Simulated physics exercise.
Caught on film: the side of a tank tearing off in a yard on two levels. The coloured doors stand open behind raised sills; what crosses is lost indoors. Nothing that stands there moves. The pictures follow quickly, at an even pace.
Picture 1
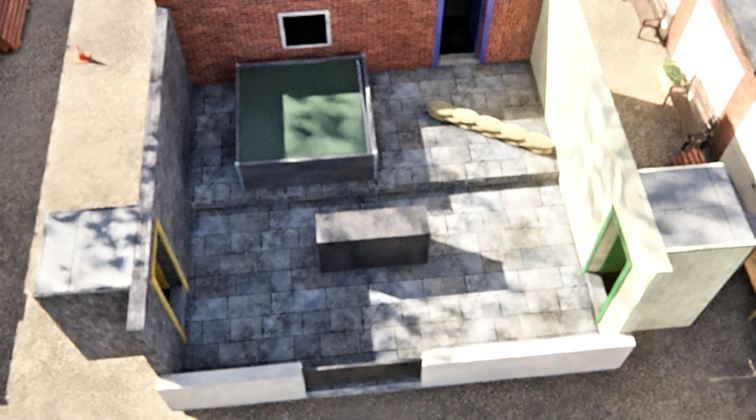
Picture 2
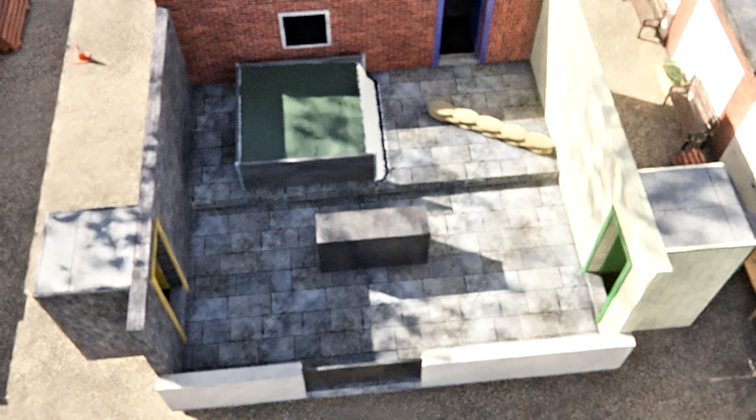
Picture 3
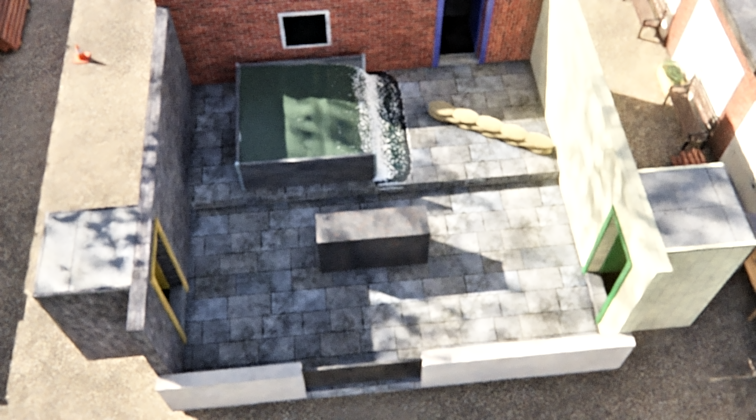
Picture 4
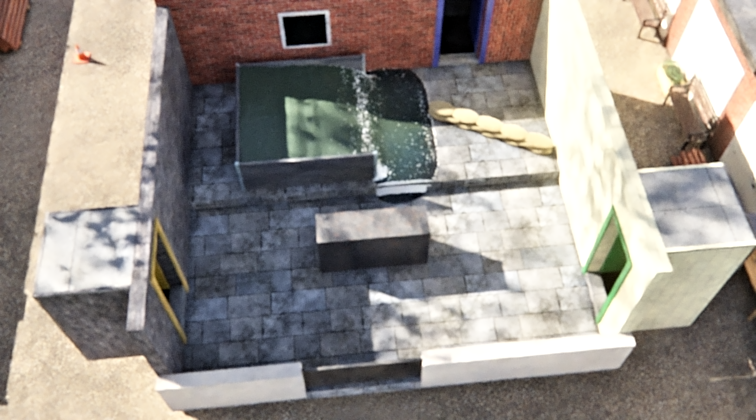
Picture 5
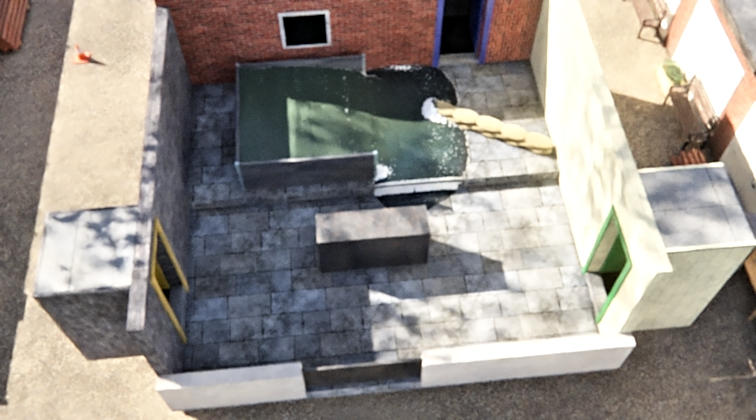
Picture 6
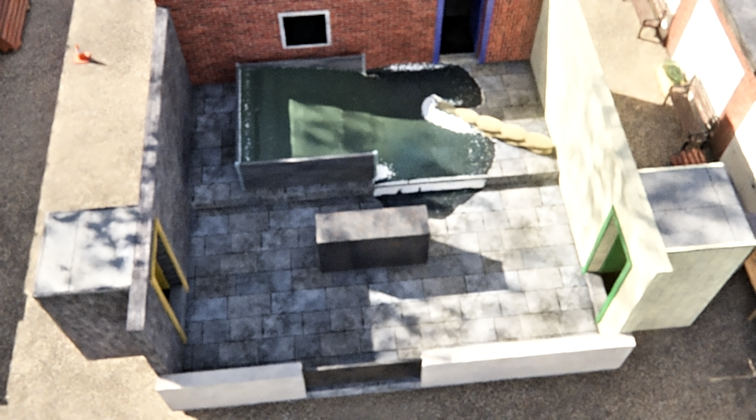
The clip opens on a walled, paved yard with open coloured doorways and an open tank of still green water on its upper level. The tank's right side gives way and water surges out rightward, foaming across the paving. It washes around the near end of a braided object and spills over the step.
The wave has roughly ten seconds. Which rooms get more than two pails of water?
The green door floods; the blue door floods; the yellow door holds within the limit.
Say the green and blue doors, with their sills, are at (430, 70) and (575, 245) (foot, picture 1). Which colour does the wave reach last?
Last comes the one in yellow.
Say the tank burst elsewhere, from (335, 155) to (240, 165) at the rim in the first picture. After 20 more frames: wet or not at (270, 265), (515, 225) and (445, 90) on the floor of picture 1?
As listed: Flooded, wet, not flooded.
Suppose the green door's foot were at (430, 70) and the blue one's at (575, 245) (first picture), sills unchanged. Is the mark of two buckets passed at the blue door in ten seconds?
Blue door floods.
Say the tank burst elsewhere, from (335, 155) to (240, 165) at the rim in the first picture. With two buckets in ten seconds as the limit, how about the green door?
My reading: Green door goes over.
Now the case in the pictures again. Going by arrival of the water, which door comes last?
I say the one in yellow.
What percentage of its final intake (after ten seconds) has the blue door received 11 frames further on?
Roughly 20 per cent.
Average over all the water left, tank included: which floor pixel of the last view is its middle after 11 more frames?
Close to (411, 139).
A moment on, water covers 35 % of the floor; the green door not reached, the blue door wet at the sill, nothing in, the yellow door not reached.
Next, water covers 45 % of the floor; the green door wet at the sill, nothing in, the blue door over two buckets in, the yellow door not reached.
Then, water covers 50 % of the floor; the green door under two buckets in, the blue door far over two buckets in, the yellow door not reached.
Later, water covers 80 % of the floor; the green door far over two buckets in, the blue door far over two buckets in, the yellow door wet at the sill, nothing in.
In the end, water covers 95 % of the floor; the green door far over two buckets in, the blue door far over two buckets in, the yellow door wet at the sill, nothing in.
